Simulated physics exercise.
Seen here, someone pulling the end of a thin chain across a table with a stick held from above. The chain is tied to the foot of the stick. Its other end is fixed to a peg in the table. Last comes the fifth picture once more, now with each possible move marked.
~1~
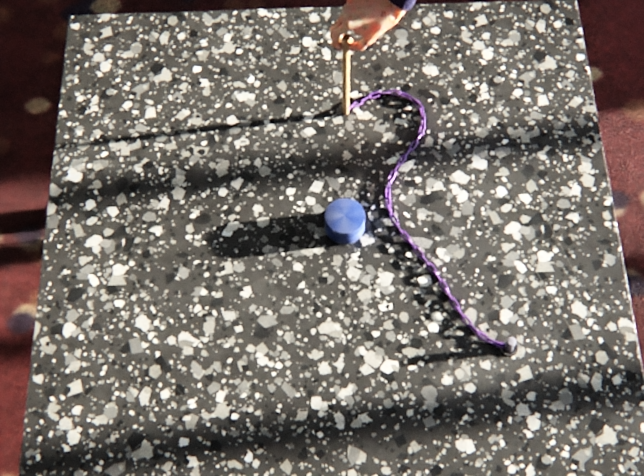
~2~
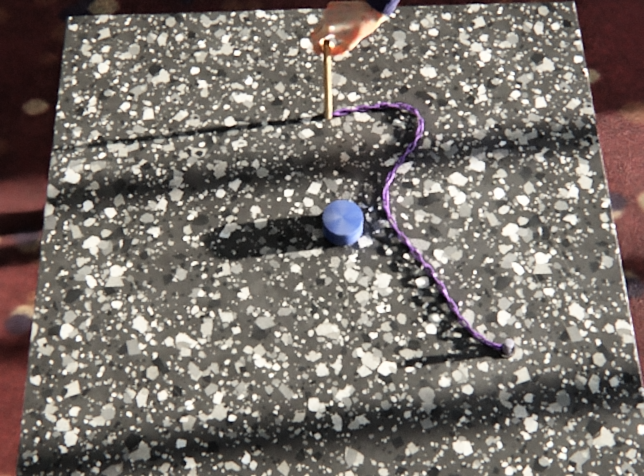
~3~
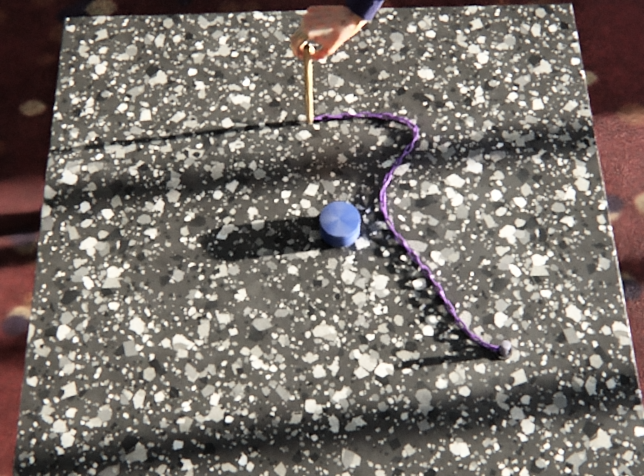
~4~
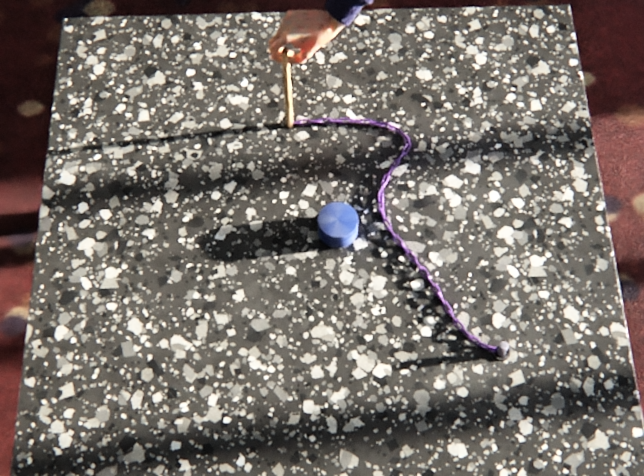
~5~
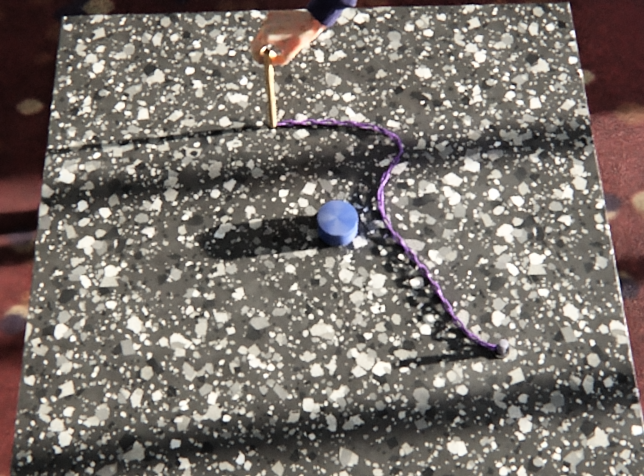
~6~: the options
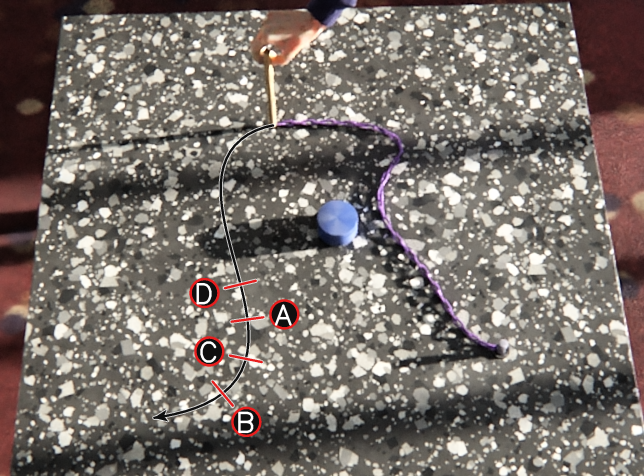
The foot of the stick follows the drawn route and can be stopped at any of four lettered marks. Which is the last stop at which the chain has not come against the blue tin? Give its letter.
Mark A.
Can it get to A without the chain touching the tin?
For that mark, yes.
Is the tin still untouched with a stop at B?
For that mark, no.
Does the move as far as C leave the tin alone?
For that mark, no.
On the marked copy, A at (247, 319); B at (223, 394); C at (246, 359); D at (240, 284); the route from (273, 125) via (237, 272) to (154, 418).
With A. Early on, foot of the stick (222, 177), middle of the chain (380, 200).
Further on, foot of the stick (232, 252), middle of the chain (380, 200).
At the end, foot of the stick (248, 320), middle of the chain (377, 201); nothing has been touched.
As for the rest, B brings the chain against the tin; C brings the chain against the tin; D is safe but short.
